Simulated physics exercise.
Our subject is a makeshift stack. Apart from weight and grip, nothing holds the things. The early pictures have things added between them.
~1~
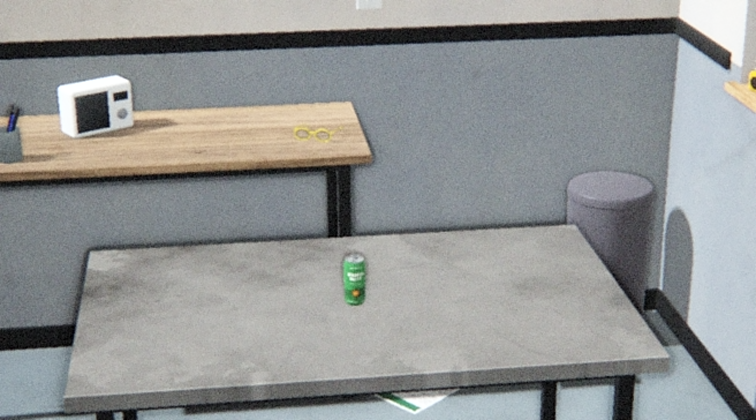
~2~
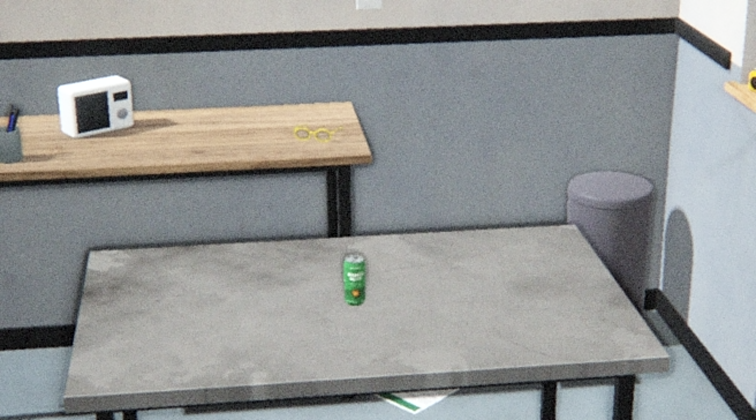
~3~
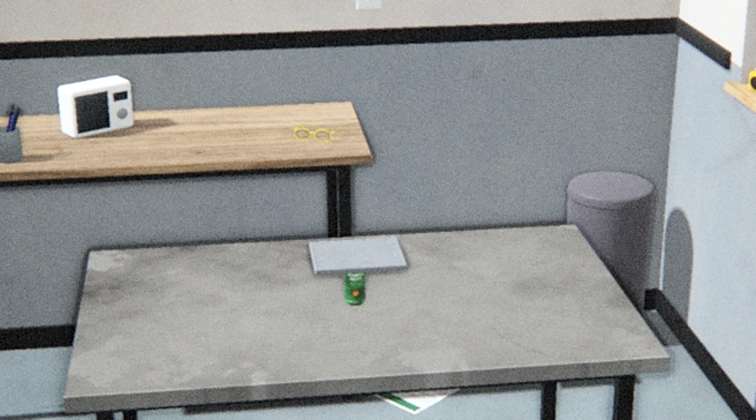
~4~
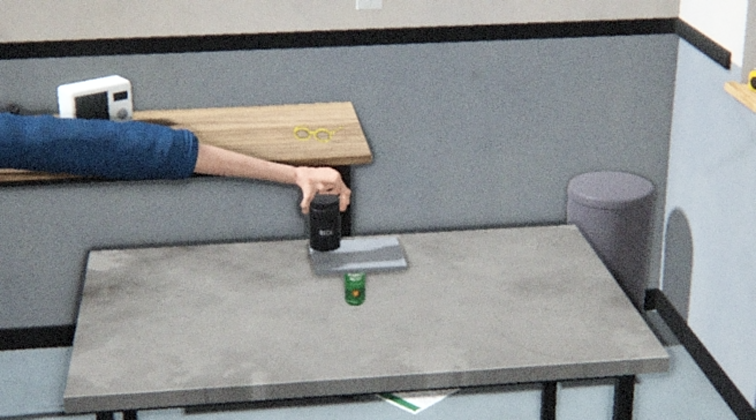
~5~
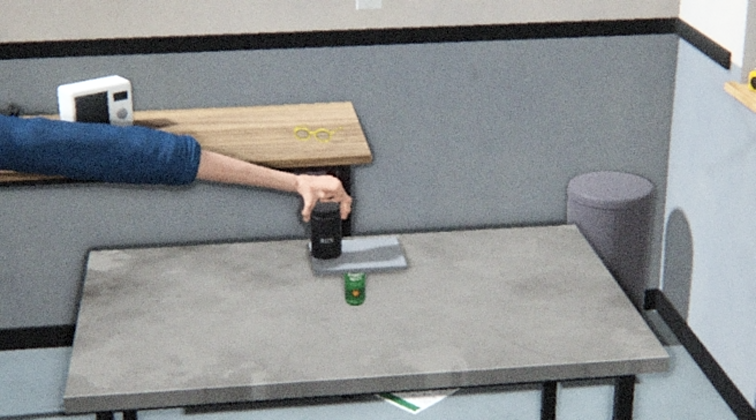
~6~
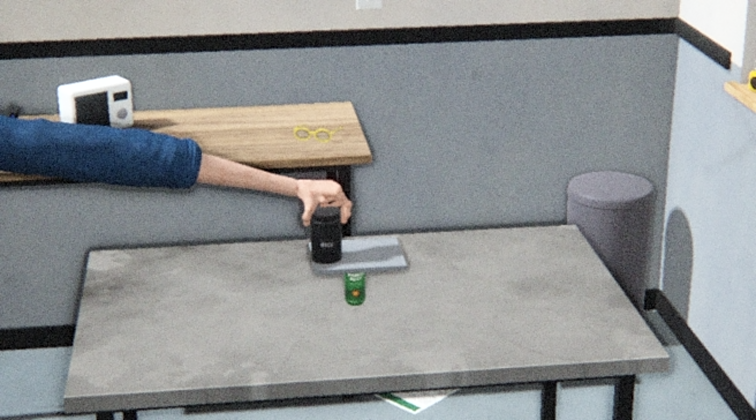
At first, a green can stands alone on a grey table, and then a flat grey lid appears on top of it. An arm in a blue sleeve reaches in from the left, holding a black jar above the lid's left side, and lowers it slightly onto the lid, keeping hold of it.
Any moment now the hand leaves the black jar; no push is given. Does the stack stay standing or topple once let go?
My guess is it moves out of place.
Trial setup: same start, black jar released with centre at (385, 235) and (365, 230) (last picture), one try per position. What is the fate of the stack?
The stack topples over with the first try and remains upright with the second.
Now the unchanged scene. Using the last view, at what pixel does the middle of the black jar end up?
In the final view it sits at roughly (291, 303).
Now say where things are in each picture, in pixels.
In the first picture, the last thing is not in view yet.
In the second picture, the last thing is not in view yet.
In the third picture, the last thing is not in view yet; grey lid (357, 256).
In the fourth picture, on its way; black jar (325, 222); grey lid (357, 256).
In the fifth picture, on its way; black jar (326, 230); grey lid (357, 256).
In the sixth picture, in place under the hand; black jar (326, 235); grey lid (357, 256).
Then, 0.30 s on from there, black jar now fallen; grey lid turned 46° from how it was put.
Then, 0.40 s on from there, grey lid turned 74° from how it was put.
Then, 0.70 s on from there, grey lid on its side.
Then, 1.00 s on from there, grey lid now fallen; green can shifted about its own width.
In the end, fallen, grey lid and black jar; moved from the start, green can. At the end, from the last picture's camera, black jar near (291, 303). The stack gives way.
